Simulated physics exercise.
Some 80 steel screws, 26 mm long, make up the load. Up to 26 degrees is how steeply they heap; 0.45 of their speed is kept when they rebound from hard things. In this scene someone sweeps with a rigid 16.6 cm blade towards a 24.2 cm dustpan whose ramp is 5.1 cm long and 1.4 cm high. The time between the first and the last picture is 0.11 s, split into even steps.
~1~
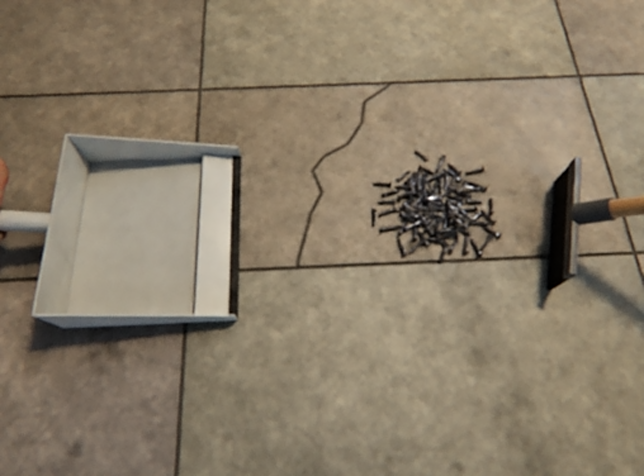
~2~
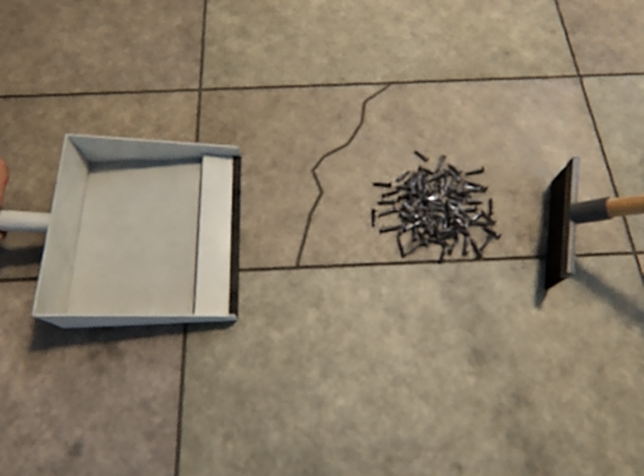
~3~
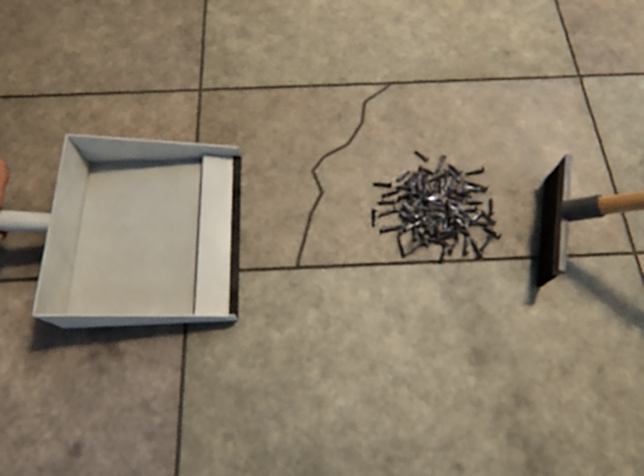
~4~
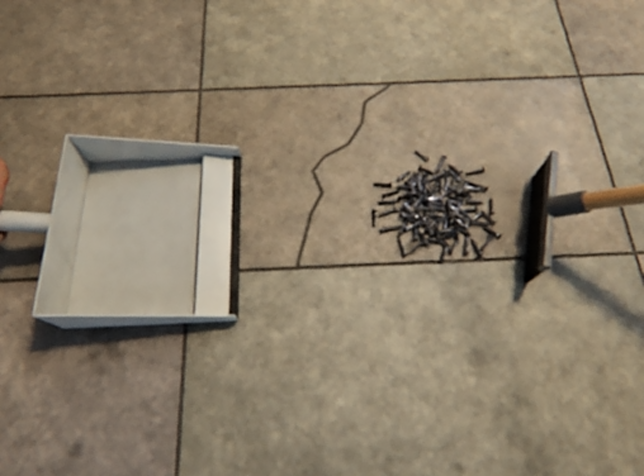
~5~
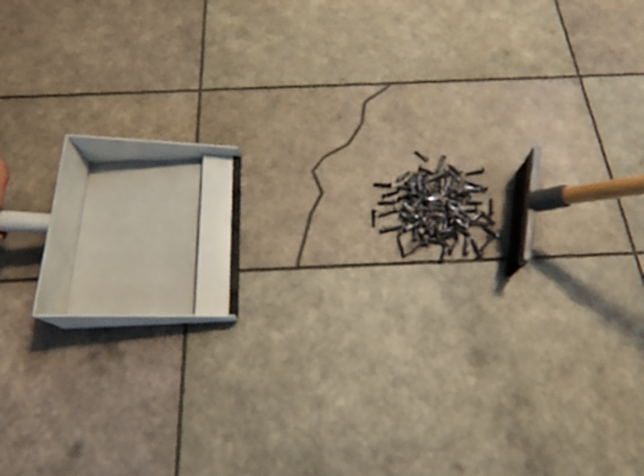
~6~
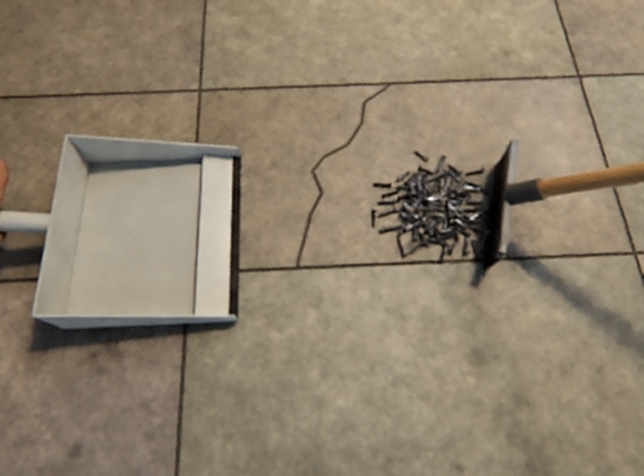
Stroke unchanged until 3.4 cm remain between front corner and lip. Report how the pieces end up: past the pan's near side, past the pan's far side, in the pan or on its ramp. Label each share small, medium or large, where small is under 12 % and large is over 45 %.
Past the pan's near side: Small. Past the pan's far side: Large. In the pan or on its ramp: Medium.
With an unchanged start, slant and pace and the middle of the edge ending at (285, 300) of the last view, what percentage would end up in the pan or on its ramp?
Roughly 20 percent.
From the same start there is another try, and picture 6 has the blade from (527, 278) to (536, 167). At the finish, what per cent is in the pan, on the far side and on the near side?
Final per cent - pan 15, far 5, near 0.
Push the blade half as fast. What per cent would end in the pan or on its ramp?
About 5 per cent.
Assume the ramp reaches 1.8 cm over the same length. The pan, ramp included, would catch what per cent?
Estimated share: Around 30 in a hundred.
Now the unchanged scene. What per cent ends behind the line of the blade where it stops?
5 %.
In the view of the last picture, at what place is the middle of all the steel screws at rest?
When it all comes to rest, the middle is near (190, 152).
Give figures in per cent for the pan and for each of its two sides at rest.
Near side 0 %, far side 50 %, pan 35 %.
Then, 0.13 s after the last picture, middle of the blade 19 cm from the lip; 0 % over the lip, far side 10 %, near side 0 %.
Then, 0.21 s after the last picture, middle of the blade 9 cm from the lip; 0 % over the lip, far side 35 %, near side 0 %.
Then, 0.43 s after the last picture, middle of the blade 6 cm from the lip; 40 % over the lip, far side 50 %, near side 0 %.
In the end, near side 0 %, far side 50 %, pan 35 %, in front of the lip or behind the blade 15 %.
